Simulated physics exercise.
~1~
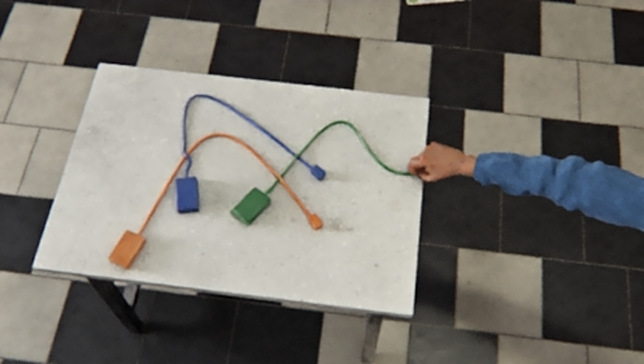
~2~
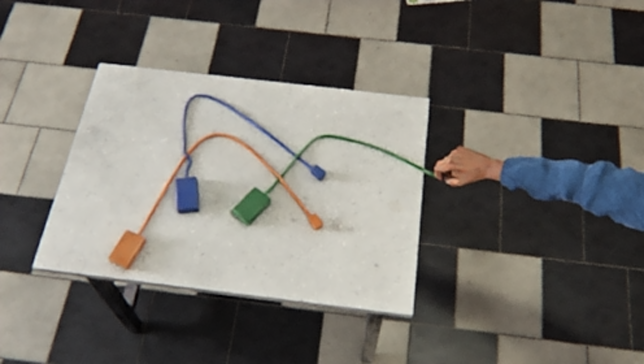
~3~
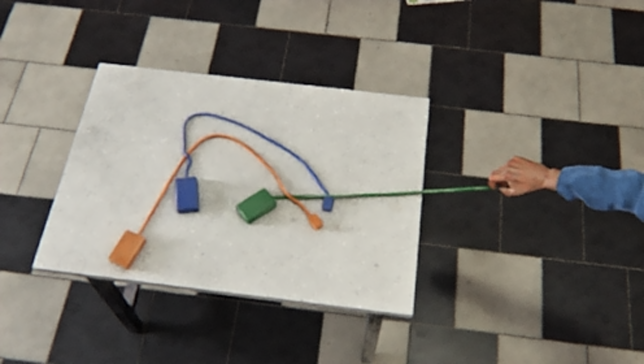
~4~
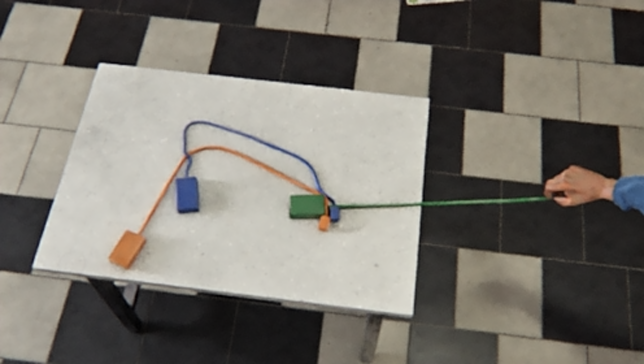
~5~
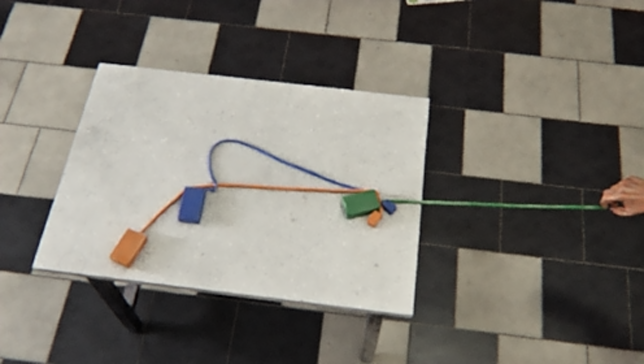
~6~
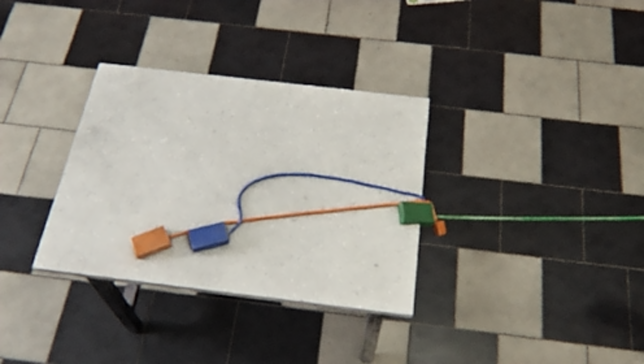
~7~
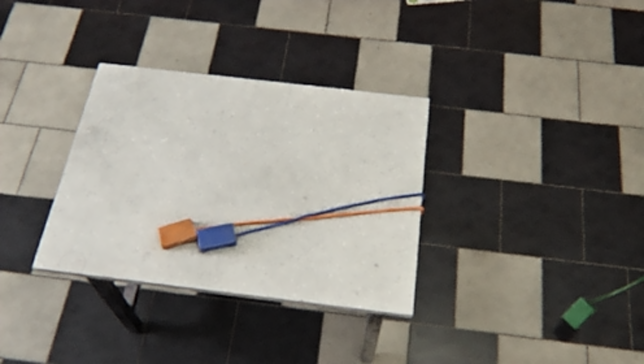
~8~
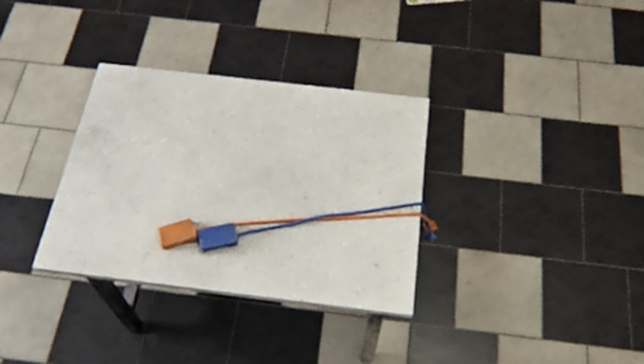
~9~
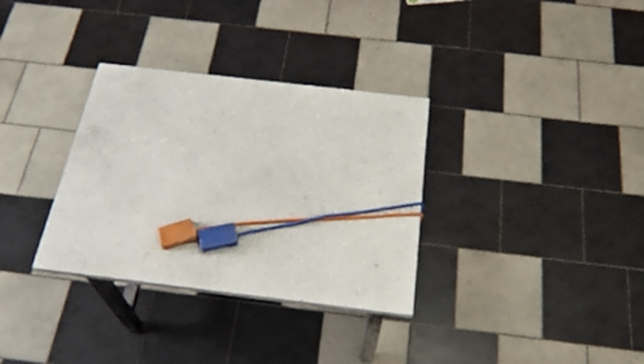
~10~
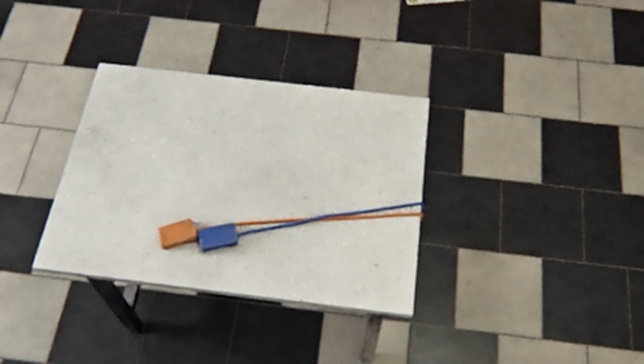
A hand in a blue sleeve grips the end of a green cord at the right of a white table, seen from above on a black and pale tiled floor. Orange, blue and green chargers lie on the top, their cords looped across one another. The hand pulls the green cord taut to the right, and the green charger slides along, catching the orange and blue plugs. Their cords straighten, dragging the blue and then the orange charger rightward. The green charger drops off the right edge and leaves view, while the other two chargers rest together, their cords running over the edge.
